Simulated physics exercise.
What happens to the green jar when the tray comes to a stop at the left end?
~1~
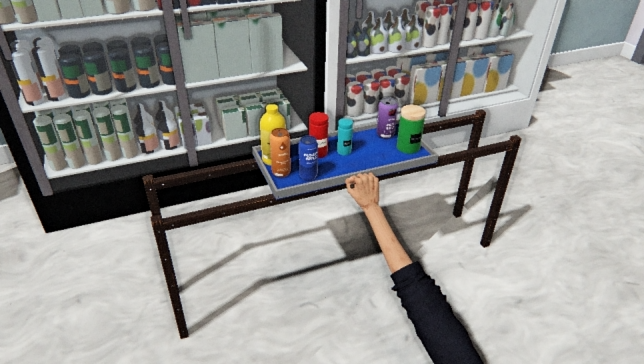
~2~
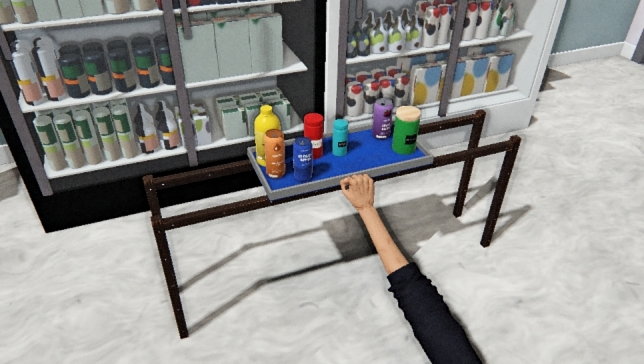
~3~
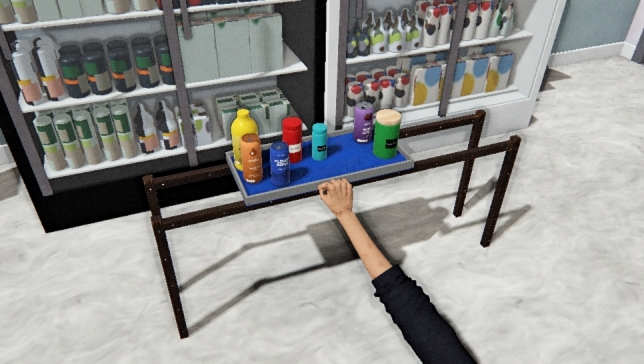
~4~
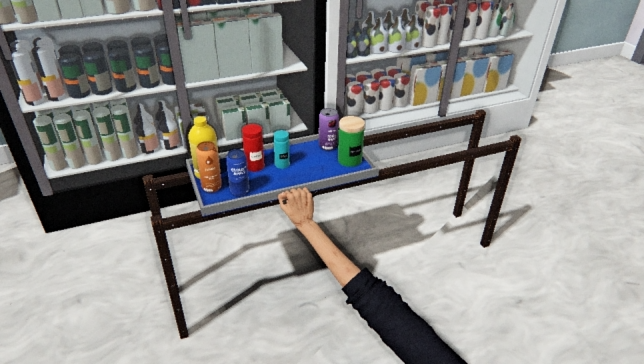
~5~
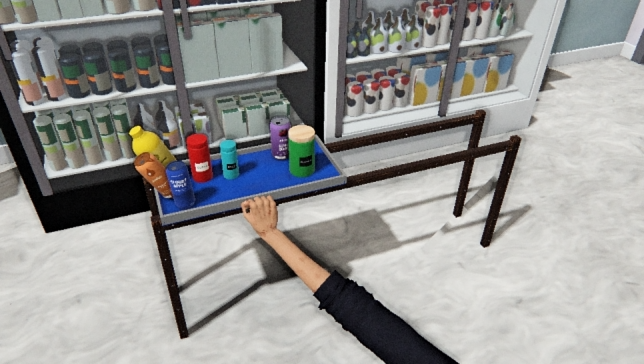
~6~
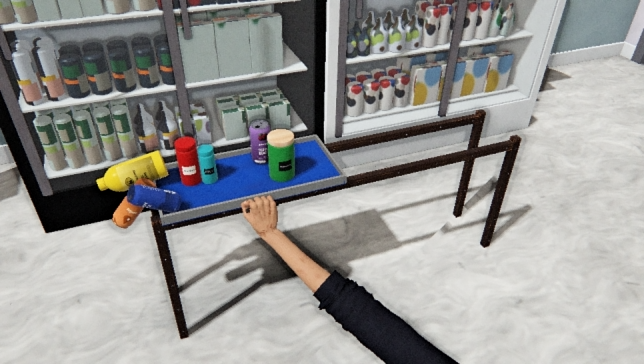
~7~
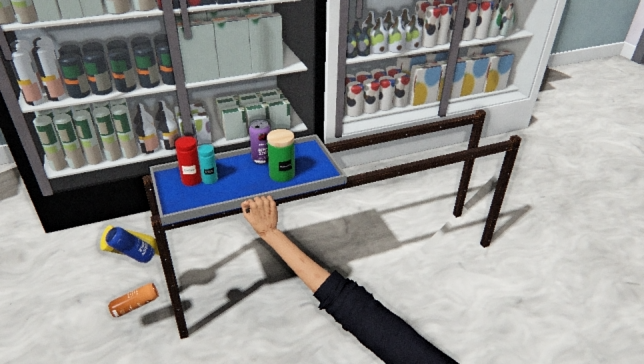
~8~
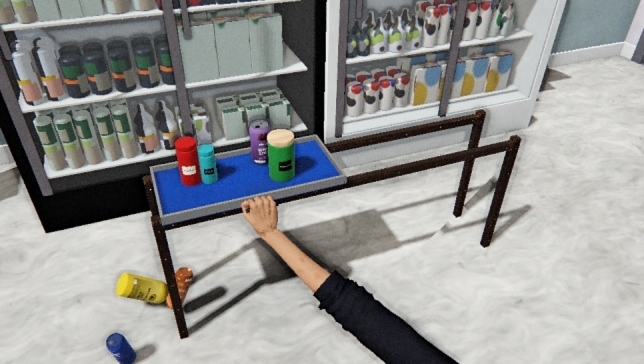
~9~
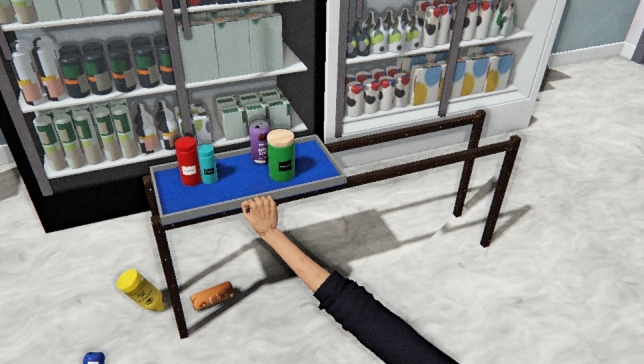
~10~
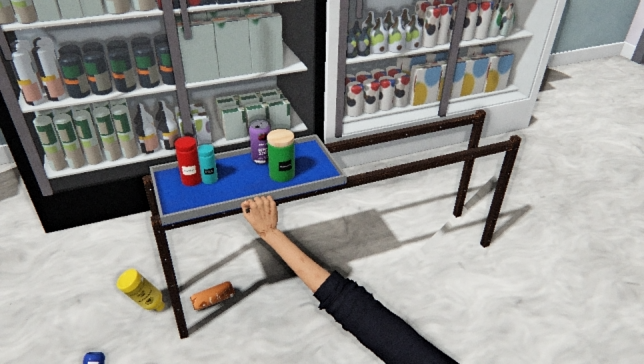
The green jar does not keep its place but slides a little to the left across the tray. It stays upright and ends up still on the tray.
